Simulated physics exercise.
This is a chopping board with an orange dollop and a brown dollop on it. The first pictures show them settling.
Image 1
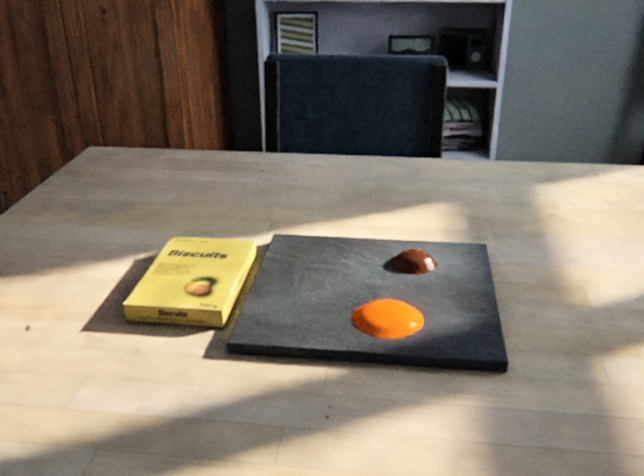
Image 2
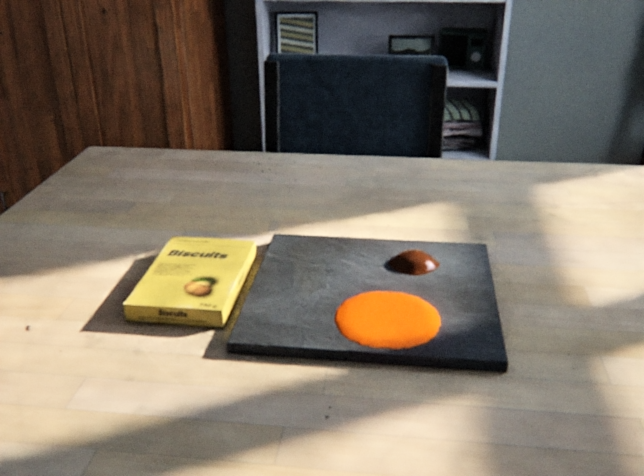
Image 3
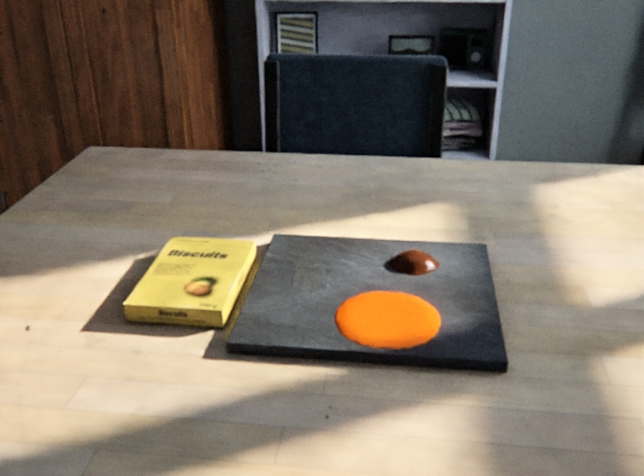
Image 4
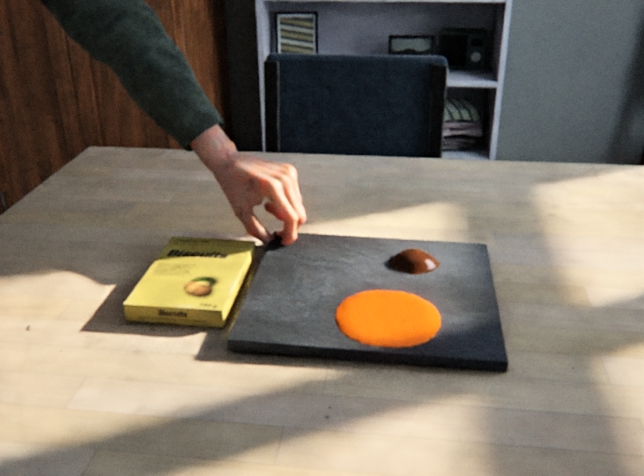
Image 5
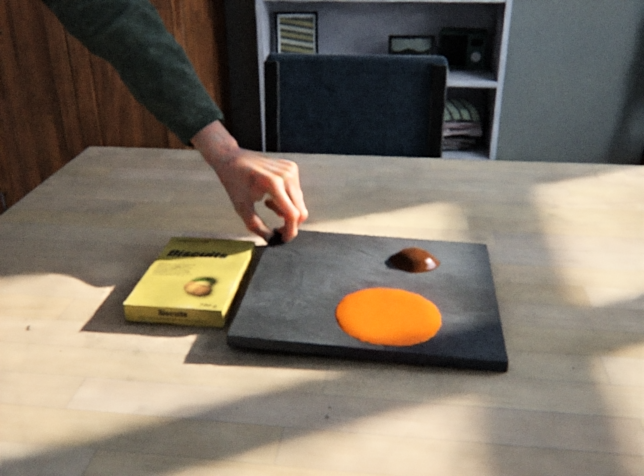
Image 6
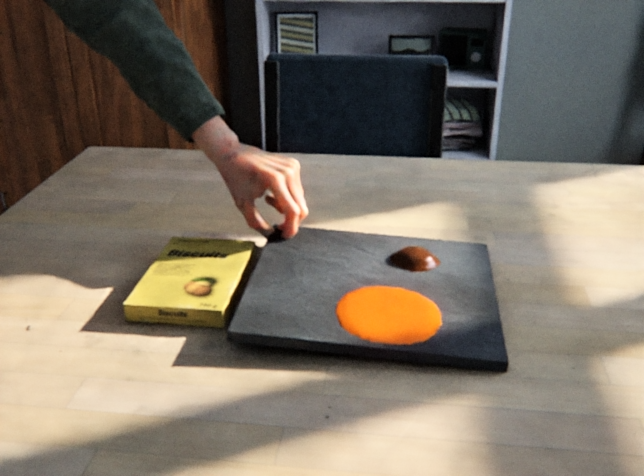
Orange dollop spreading flat beside a brown mound on a dark board, then a hand slightly raising the board's left end.
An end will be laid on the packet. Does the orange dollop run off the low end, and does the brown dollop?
Okay, so the orange dollop sits tight and the brown dollop sits tight.
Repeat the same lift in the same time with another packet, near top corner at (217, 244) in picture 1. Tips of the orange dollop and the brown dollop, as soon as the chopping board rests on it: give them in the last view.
In the last picture, I'd say around (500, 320) for the first and around (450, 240) for the other.
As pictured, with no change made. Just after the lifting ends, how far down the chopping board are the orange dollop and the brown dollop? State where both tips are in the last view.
(438, 315) and (436, 258).
Soon after, slope about 5°; the orange dollop has not moved; the brown dollop has not moved.
Later, the orange dollop has not moved; the brown dollop has not moved.
In the end, slope about 5°; the orange dollop has not moved; the brown dollop has not moved.
